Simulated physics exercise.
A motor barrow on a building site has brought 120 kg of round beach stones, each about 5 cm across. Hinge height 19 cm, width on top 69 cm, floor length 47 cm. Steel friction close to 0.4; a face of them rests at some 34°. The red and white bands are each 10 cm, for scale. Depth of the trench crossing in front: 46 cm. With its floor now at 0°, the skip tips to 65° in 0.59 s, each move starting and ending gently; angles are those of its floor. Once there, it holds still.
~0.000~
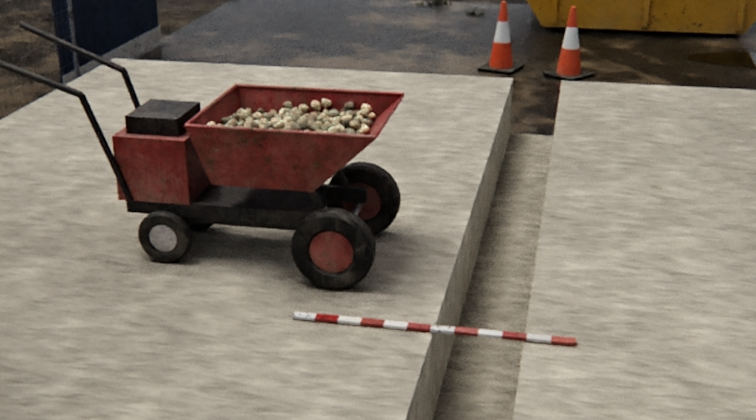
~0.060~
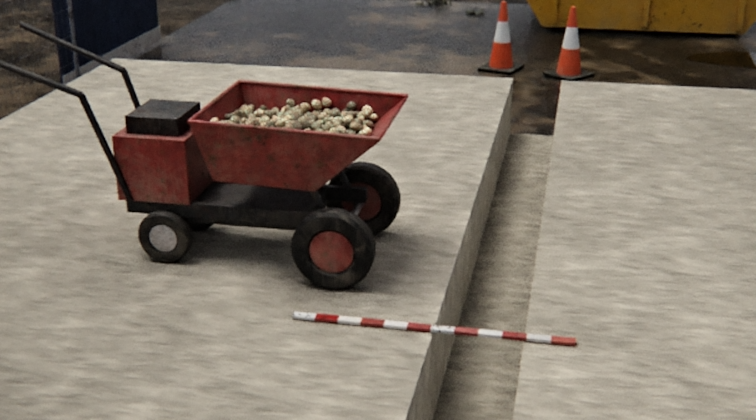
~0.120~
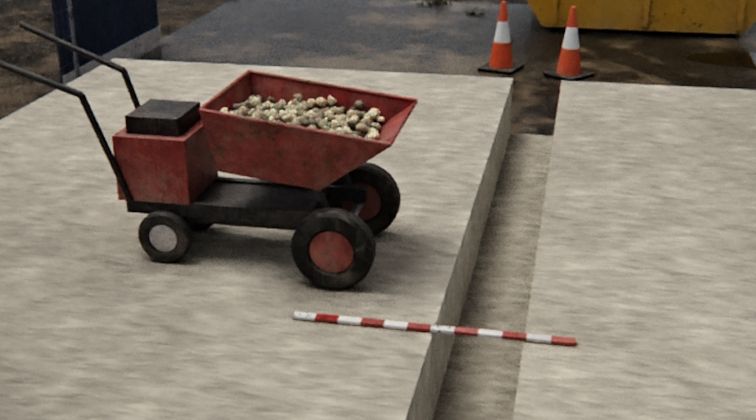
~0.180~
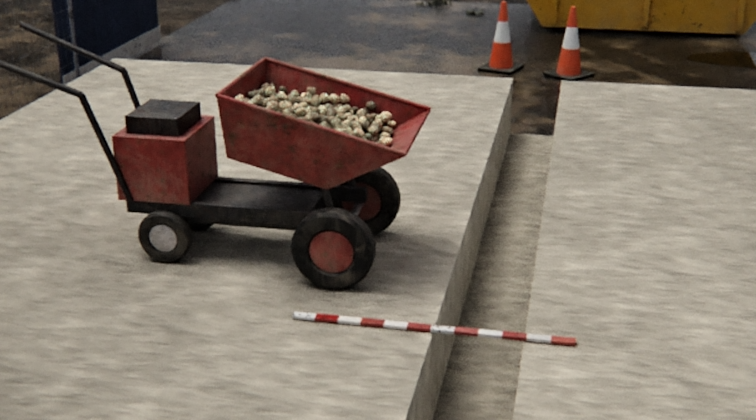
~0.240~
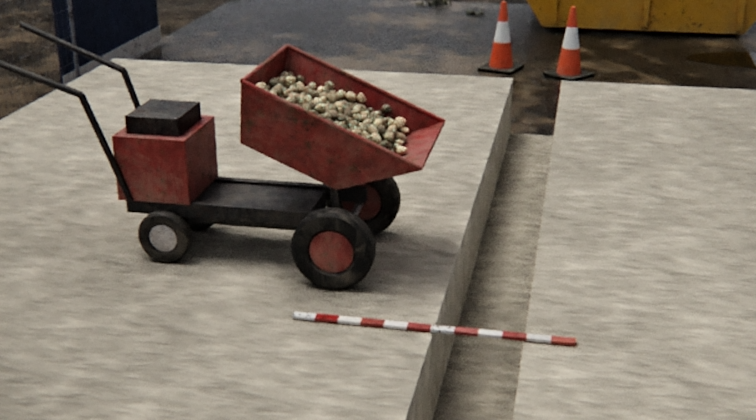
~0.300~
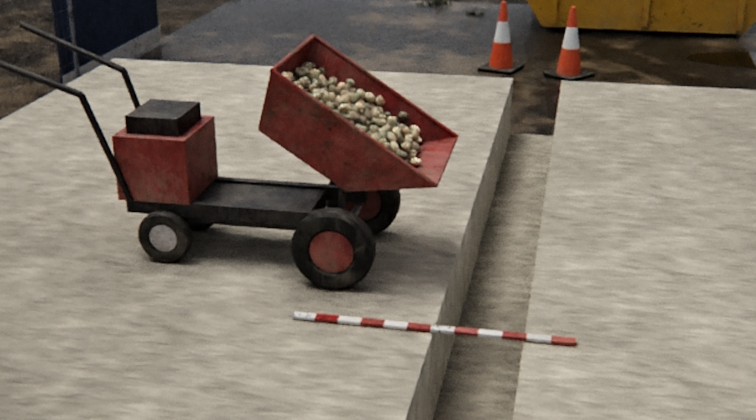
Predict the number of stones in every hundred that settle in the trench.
Close to 51 in a hundred.
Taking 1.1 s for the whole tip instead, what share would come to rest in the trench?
My guess is near 70 percent.
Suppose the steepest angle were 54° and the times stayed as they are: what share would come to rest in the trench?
Then roughly 70 percent.
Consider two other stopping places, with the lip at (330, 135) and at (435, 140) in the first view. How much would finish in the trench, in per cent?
The first start gives about 95 per cent, the second about 5.
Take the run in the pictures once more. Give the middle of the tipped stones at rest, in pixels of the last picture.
Their centre sits close to (525, 332).
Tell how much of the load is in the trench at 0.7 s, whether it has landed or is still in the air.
25 per cent, give or take.
After 0.4 s the floor is at 55°; 100 % in the skip; the foremost stones are at (446, 193).
After 0.7 s the floor is at 65°; 76 % in the skip, 23 % in the trench, 1 % past the trench; the foremost stones are at (536, 252).
After 1.0 s the floor is at 65°; 12 % in the skip, 41 % in the trench, 47 % past the trench; the foremost stones are at (704, 289).
After 3.0 s the floor is at 65°; 0 % in the skip, 51 % in the trench, 49 % past the trench; the foremost stones are past the picture's edge.
